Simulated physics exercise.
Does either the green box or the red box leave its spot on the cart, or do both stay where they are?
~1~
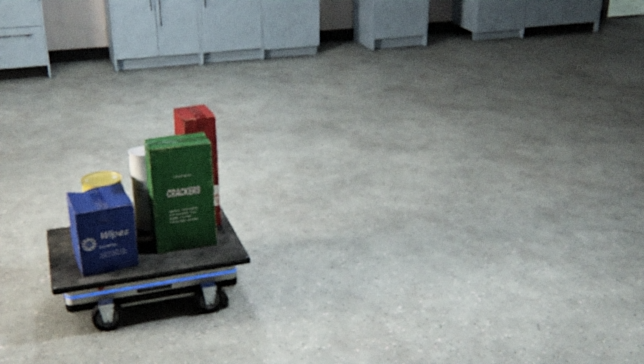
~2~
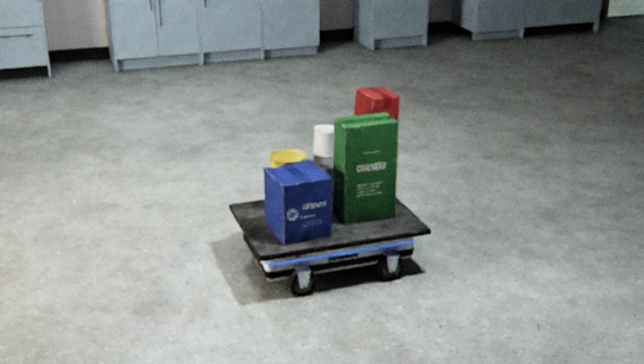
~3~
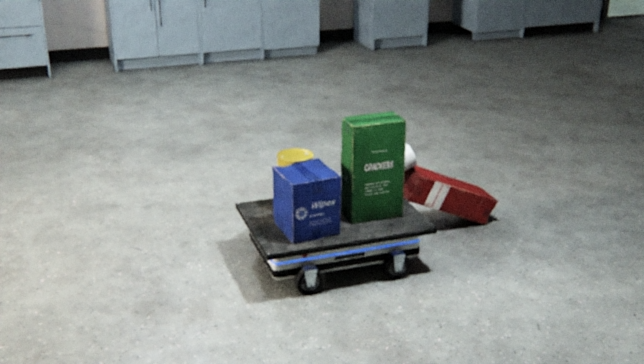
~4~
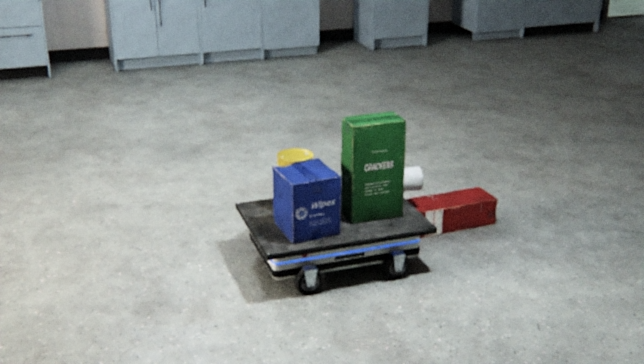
One of them leaves its spot. The red box topples off the cart and ends up lying on the floor, while the green box stays upright in its place.
On a grey floor in front of pale cabinets, a low cart carrying boxes and canisters rolls right and stops as the red box topples off onto the floor. The white canister tips onto its side on the cart, while the blue box, green box and yellow canister stay in place.
